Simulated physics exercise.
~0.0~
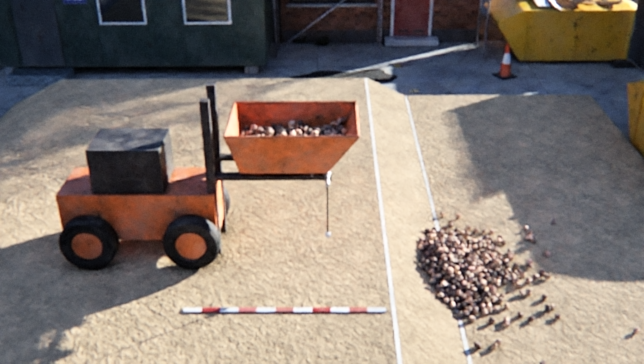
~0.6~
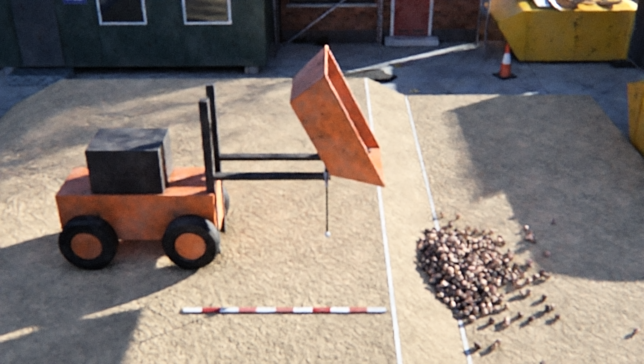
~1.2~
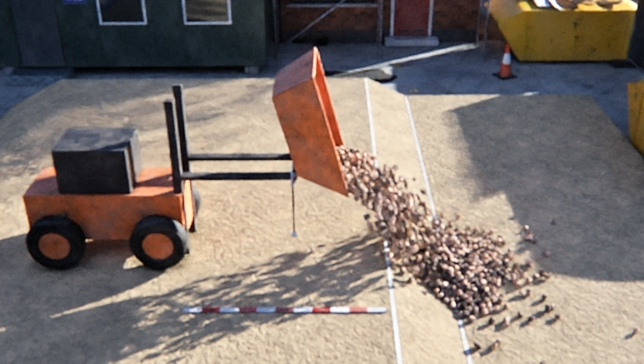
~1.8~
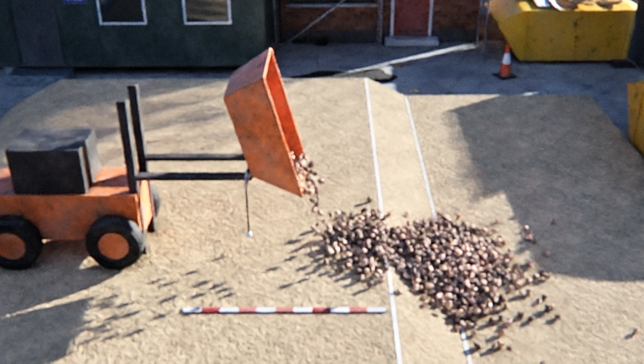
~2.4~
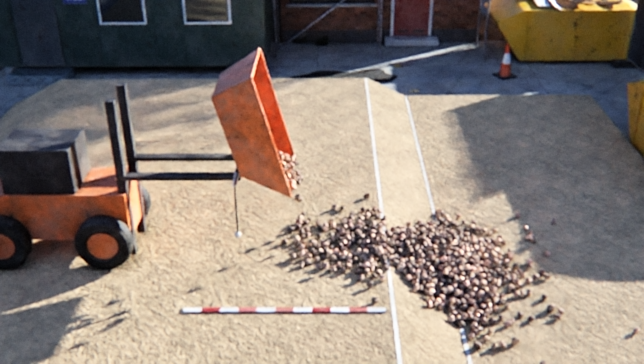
On a sandy yard, an orange forklift tips its skip, backs left and spills brown stones beside the earlier heap.
